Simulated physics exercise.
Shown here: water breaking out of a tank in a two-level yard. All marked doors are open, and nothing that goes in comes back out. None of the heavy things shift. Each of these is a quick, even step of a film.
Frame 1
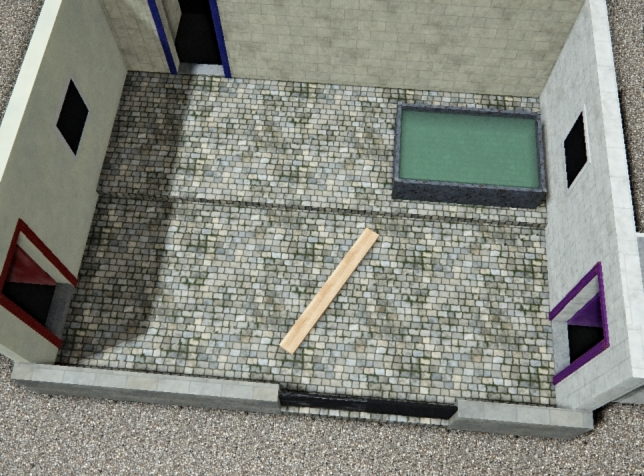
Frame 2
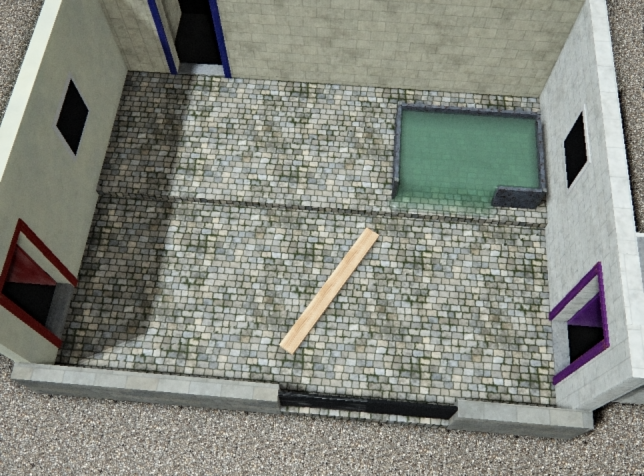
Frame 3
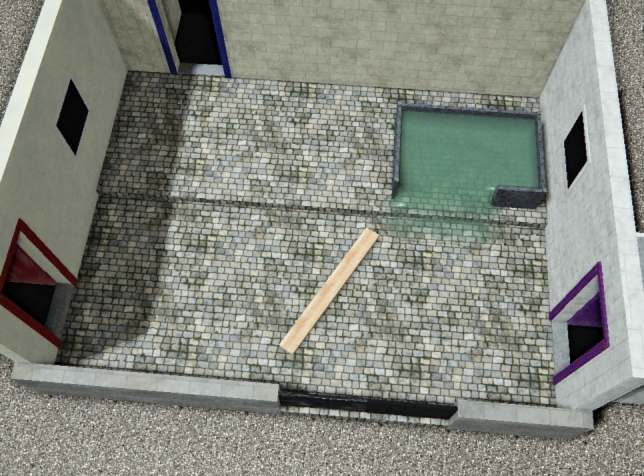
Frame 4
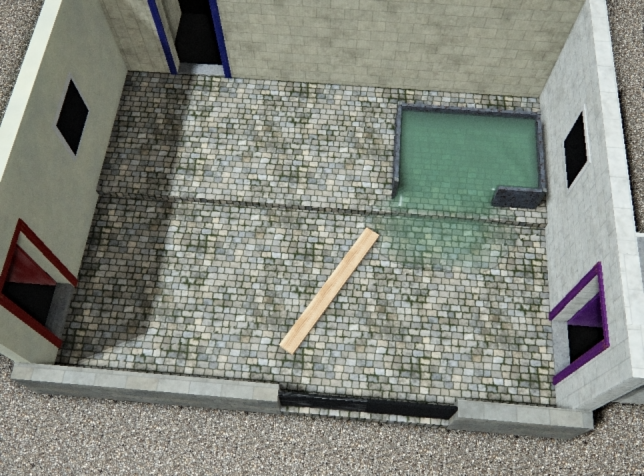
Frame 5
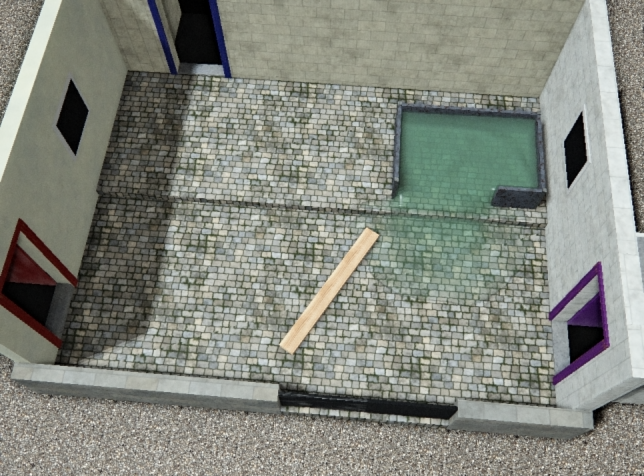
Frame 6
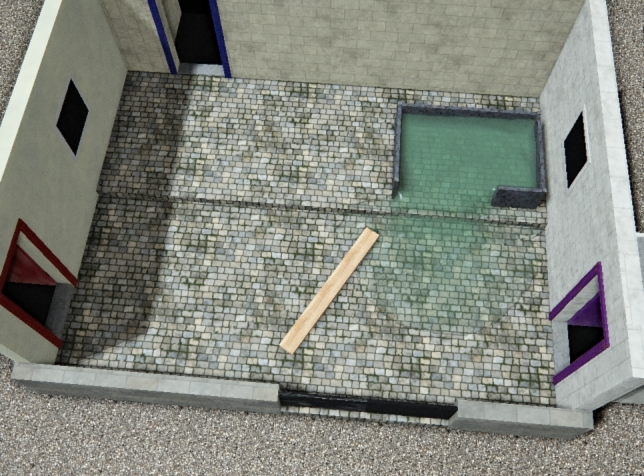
In a walled, two-level cobbled yard with red, blue and purple doorways, a raised tank of green water stands whole and still near a pale plank. Part of its front wall opens, and water pours through the gap. It crosses the step and spreads thinly over the nearer paving, right of the plank.
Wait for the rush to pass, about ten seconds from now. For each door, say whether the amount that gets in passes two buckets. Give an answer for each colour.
In the end purple door: Over two pails, blue door: Two pails at most, red door: Two pails at most.
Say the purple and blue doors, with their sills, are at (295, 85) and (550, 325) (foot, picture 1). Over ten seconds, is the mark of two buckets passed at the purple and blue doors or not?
Result - purple does not reach it, blue crosses the line.
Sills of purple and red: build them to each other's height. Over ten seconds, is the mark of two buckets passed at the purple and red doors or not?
With the sills exchanged, the purple door falls below the cutoff and the red door beats the cutoff.
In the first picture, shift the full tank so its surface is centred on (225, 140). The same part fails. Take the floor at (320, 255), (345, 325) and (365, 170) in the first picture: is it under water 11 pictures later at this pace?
My reading is missed by the flood first, missed by the flood next and missed by the flood last.
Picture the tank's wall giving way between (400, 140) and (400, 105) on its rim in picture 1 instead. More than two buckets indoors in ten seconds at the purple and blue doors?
Note: Purple misses the line, blue crosses the line.
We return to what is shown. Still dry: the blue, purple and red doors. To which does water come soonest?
The purple one.
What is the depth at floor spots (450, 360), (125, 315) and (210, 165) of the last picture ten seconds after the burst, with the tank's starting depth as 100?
About 16, 12 and 0 percent, in that order.
A moment on, water covers 25 % of the floor; the purple door wet at the sill, nothing in, the blue door not reached, the red door not reached.
Next, water covers 30 % of the floor; the purple door under two buckets in, the blue door not reached, the red door not reached.
Then, water covers 40 % of the floor; the purple door under two buckets in, the blue door not reached, the red door not reached.
Later, water covers 55 % of the floor; the purple door over two buckets in, the blue door not reached, the red door wet at the sill, nothing in.
In the end, water covers 60 % of the floor; the purple door far over two buckets in, the blue door not reached, the red door wet at the sill, nothing in.
